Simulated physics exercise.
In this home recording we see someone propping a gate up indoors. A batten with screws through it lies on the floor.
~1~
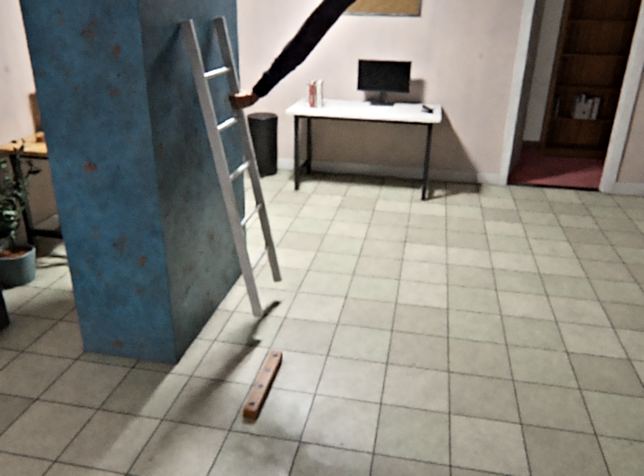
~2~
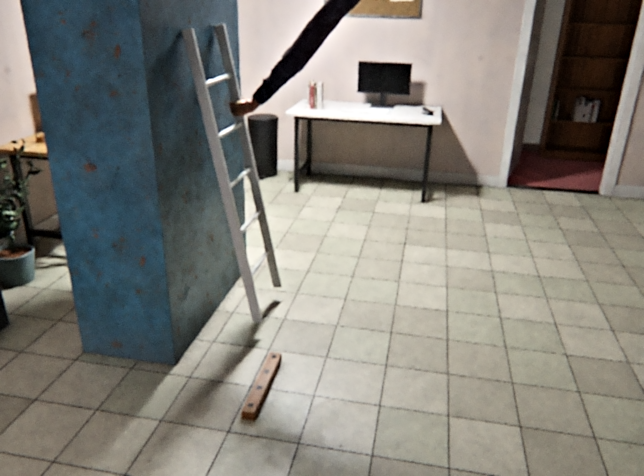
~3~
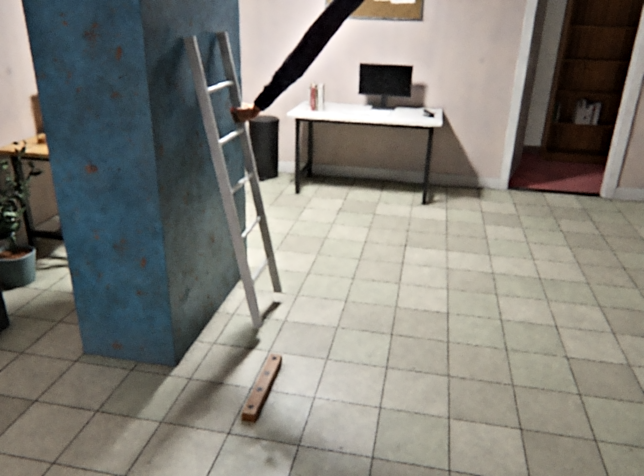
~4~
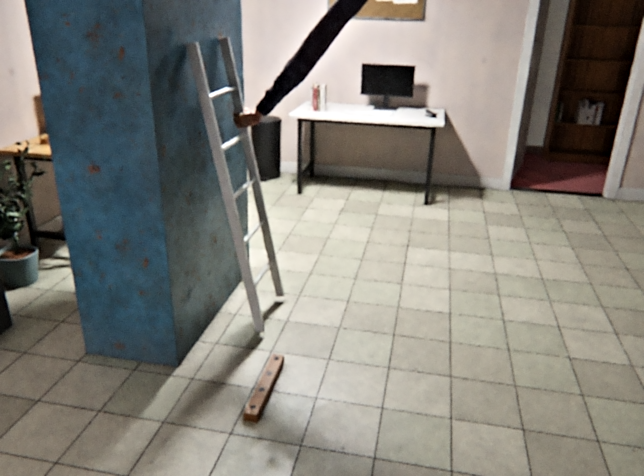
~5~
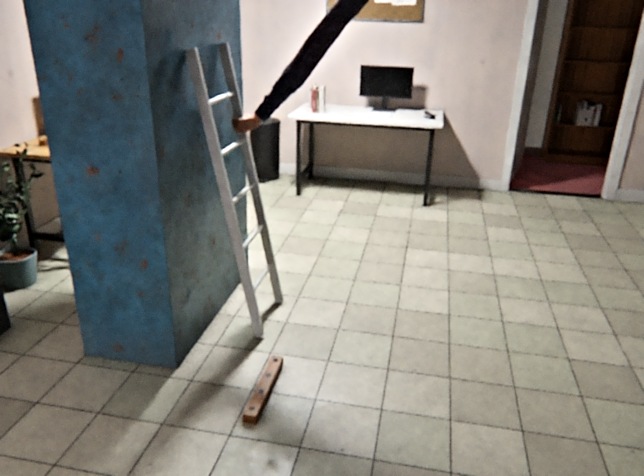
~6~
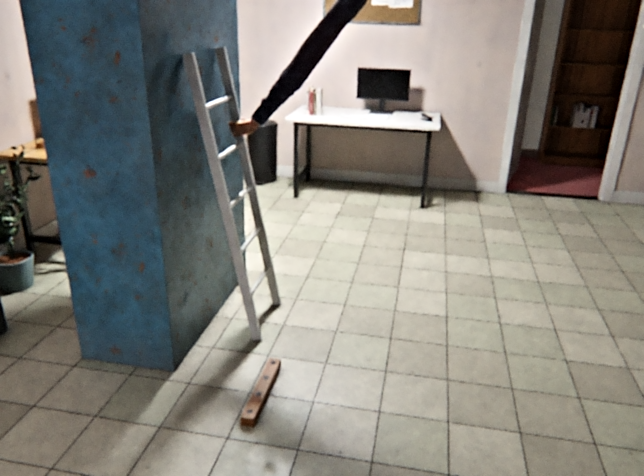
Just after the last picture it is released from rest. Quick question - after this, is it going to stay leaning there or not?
It'll stay.
Then, 0.26 s on from there, white gate at rest near (239, 198).
In the end, the white gate stays up, near (239, 198).
